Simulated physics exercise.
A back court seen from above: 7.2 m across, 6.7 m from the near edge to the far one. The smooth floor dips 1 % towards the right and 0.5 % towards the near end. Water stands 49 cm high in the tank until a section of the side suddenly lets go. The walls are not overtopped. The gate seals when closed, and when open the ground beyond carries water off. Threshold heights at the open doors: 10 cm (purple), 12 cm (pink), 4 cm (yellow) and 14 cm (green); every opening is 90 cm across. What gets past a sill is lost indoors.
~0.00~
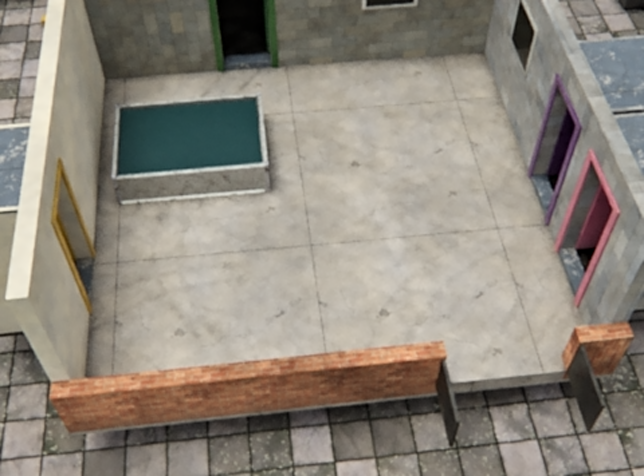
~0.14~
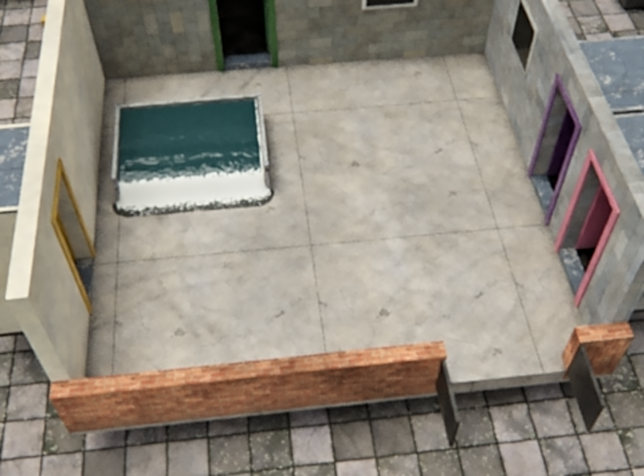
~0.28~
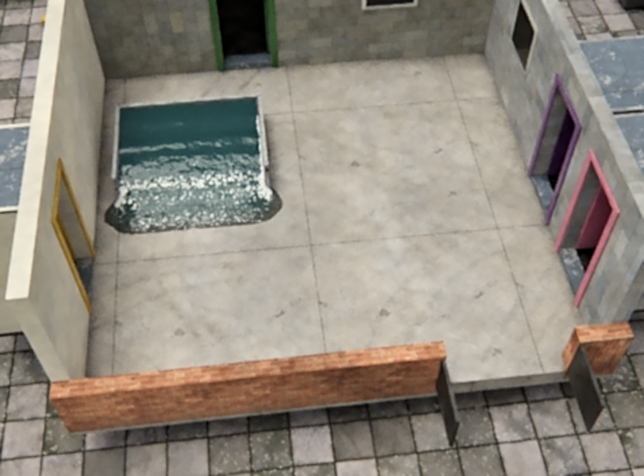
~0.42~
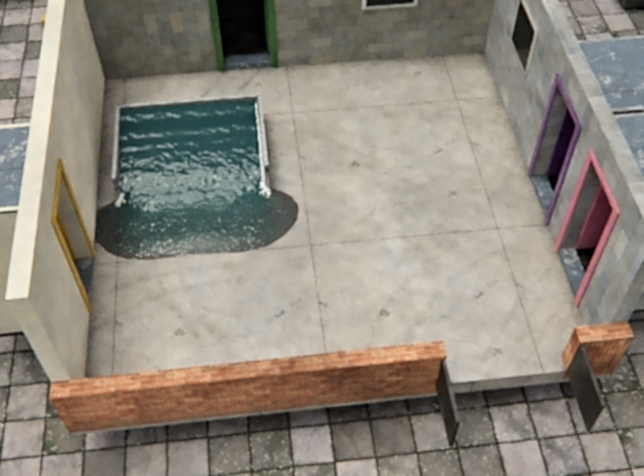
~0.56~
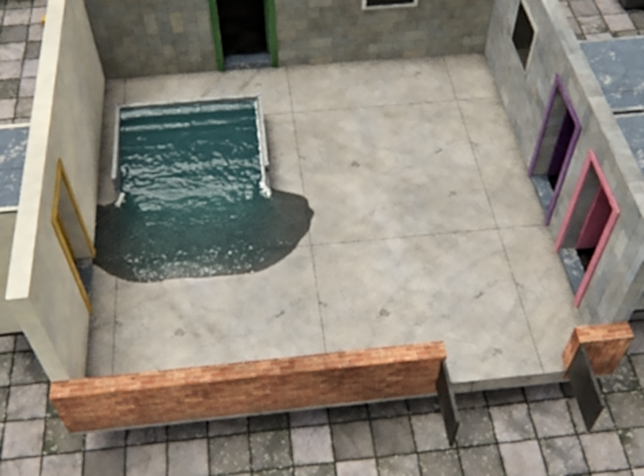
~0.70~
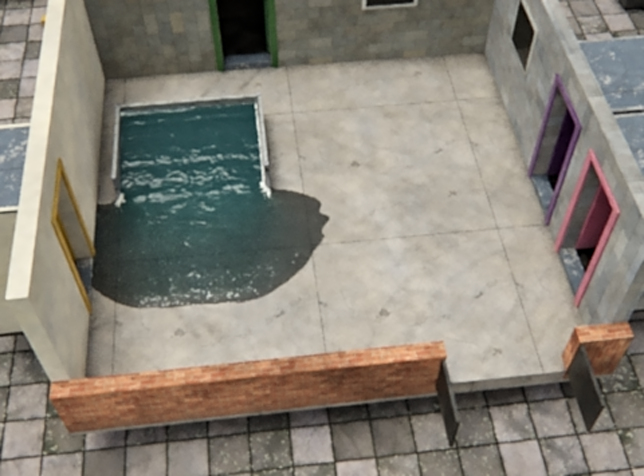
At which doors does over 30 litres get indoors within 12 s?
The water let in: At the purple door it stays under the limit; at the pink door it does not reach the limit; at the yellow door it exceeds the limit; at the green door it keeps below the limit.
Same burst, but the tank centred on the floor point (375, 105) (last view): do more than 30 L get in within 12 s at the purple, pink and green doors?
Then: Purple below, pink not over, green under.
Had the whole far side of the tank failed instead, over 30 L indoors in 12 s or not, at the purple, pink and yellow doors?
Then: Purple below, pink below, yellow under.
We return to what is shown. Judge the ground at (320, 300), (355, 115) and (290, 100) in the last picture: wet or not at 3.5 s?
In turn: Under water, not reached, not reached.
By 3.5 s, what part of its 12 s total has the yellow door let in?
Some 40 per cent by then.
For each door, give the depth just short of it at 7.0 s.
In cm: Purple 10, pink 14, yellow 5, green 0.
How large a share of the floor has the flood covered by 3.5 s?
Some 40 per cent of it.
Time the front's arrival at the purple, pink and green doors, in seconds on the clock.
Arrival: Purple 5.0 s, pink 4.0 s, green not in the 12 s.
After 1.4 s water covers 30 % of the floor and is deepest (22 cm) near (204, 392); purple door not reached, pink door not reached, yellow door 9 cm at the sill, 1 L in, green door not reached.
After 2.2 s water covers 35 % of the floor and is deepest (32 cm) near (111, 402); purple door not reached, pink door not reached, yellow door 9 cm at the sill, 12 L in, green door not reached.
After 3.5 s water covers 40 % of the floor and is deepest (20 cm) near (84, 404); purple door not reached, pink door not reached, yellow door 6 cm at the sill, 23 L in, green door not reached.
After 7.0 s water covers 65 % of the floor and is deepest (14 cm) near (576, 332); purple door 10 cm at the sill, 0 L in, pink door 14 cm at the sill, 8 L in, yellow door 5 cm at the sill, 57 L in, green door not reached.
After 12.0 s water covers 75 % of the floor and is deepest (9 cm) near (492, 96); purple door 7 cm at the sill, 0 L in, pink door 8 cm at the sill, 10 L in, yellow door 1 cm at the sill, 58 L in, green door not reached.
